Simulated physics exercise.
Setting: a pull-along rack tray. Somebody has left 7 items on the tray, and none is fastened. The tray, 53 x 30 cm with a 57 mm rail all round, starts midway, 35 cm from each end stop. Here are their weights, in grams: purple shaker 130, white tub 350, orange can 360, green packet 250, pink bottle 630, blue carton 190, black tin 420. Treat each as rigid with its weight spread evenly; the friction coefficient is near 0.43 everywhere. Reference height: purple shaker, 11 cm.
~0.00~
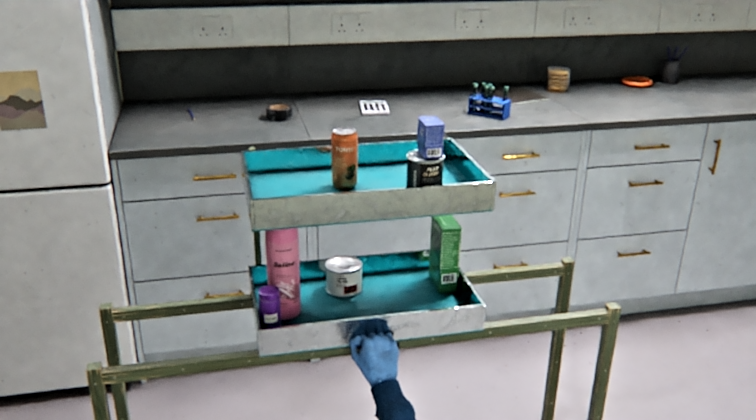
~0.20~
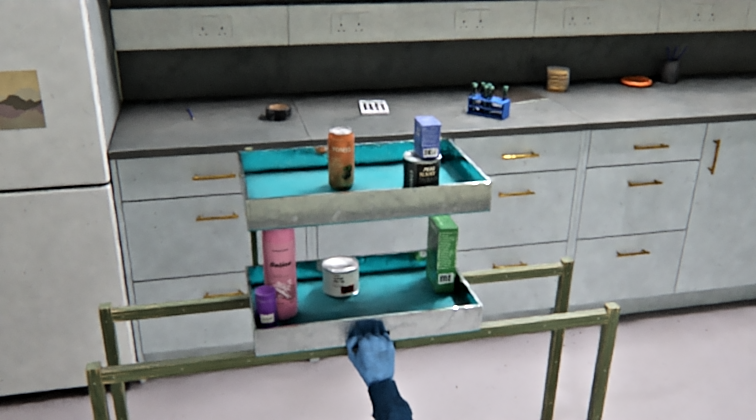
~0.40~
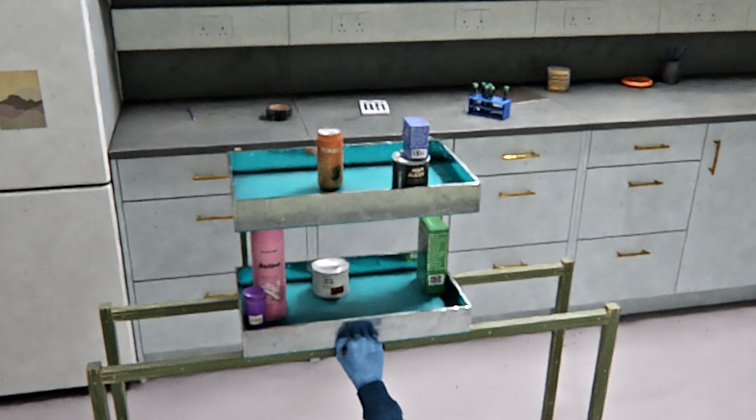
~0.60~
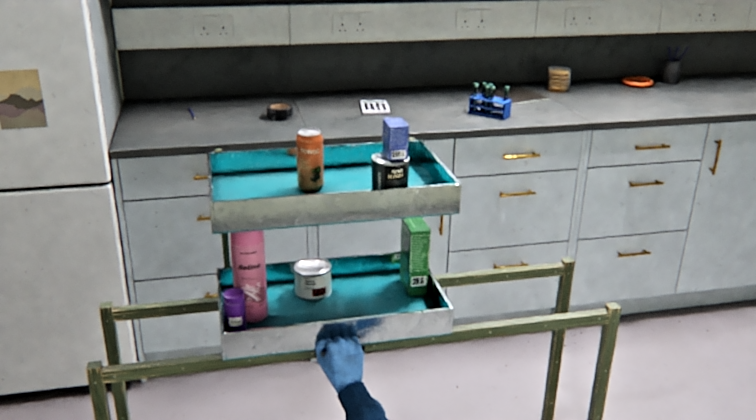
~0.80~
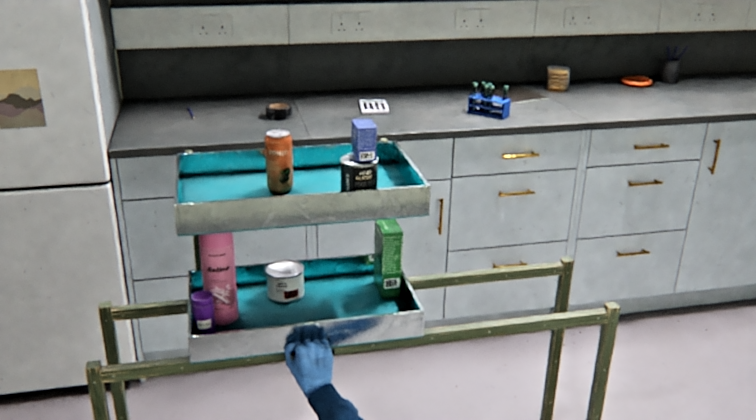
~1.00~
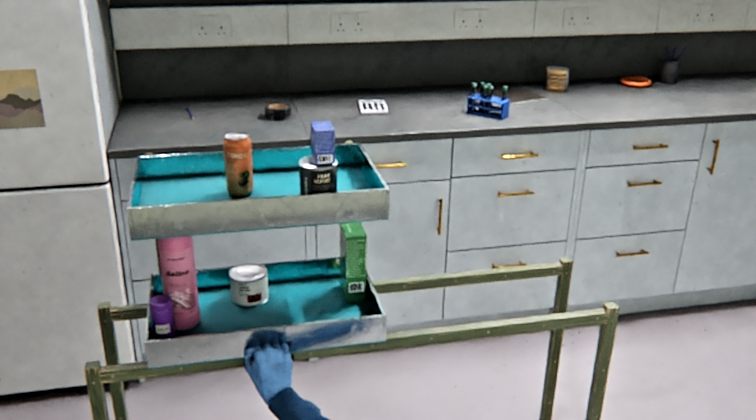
A gloved hand slides a two-tier rack tray of containers to the left along rails.
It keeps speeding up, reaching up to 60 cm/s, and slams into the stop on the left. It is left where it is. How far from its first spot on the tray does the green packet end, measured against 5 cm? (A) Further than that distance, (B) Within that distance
(A) Further than that distance.
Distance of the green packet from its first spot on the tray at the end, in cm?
Around 16 centimetres.
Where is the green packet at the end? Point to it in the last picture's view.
It ends up at about (257, 293).
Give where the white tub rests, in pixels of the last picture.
It ends up at about (192, 291).
After 1.30 s, tray has slid 35 cm left; green packet leaning 15° near (296, 265); pink bottle leaning 9°; orange can slid 3 cm.
After 1.60 s, tray has slid 35 cm left; green packet on its side near (257, 293); pink bottle leaning 18°; blue carton slid 4 cm.
At rest (3.2 s), tipped over on the tray, green packet; the other 6 in place, give or take 5 cm. In the last view, green packet near (257, 293).
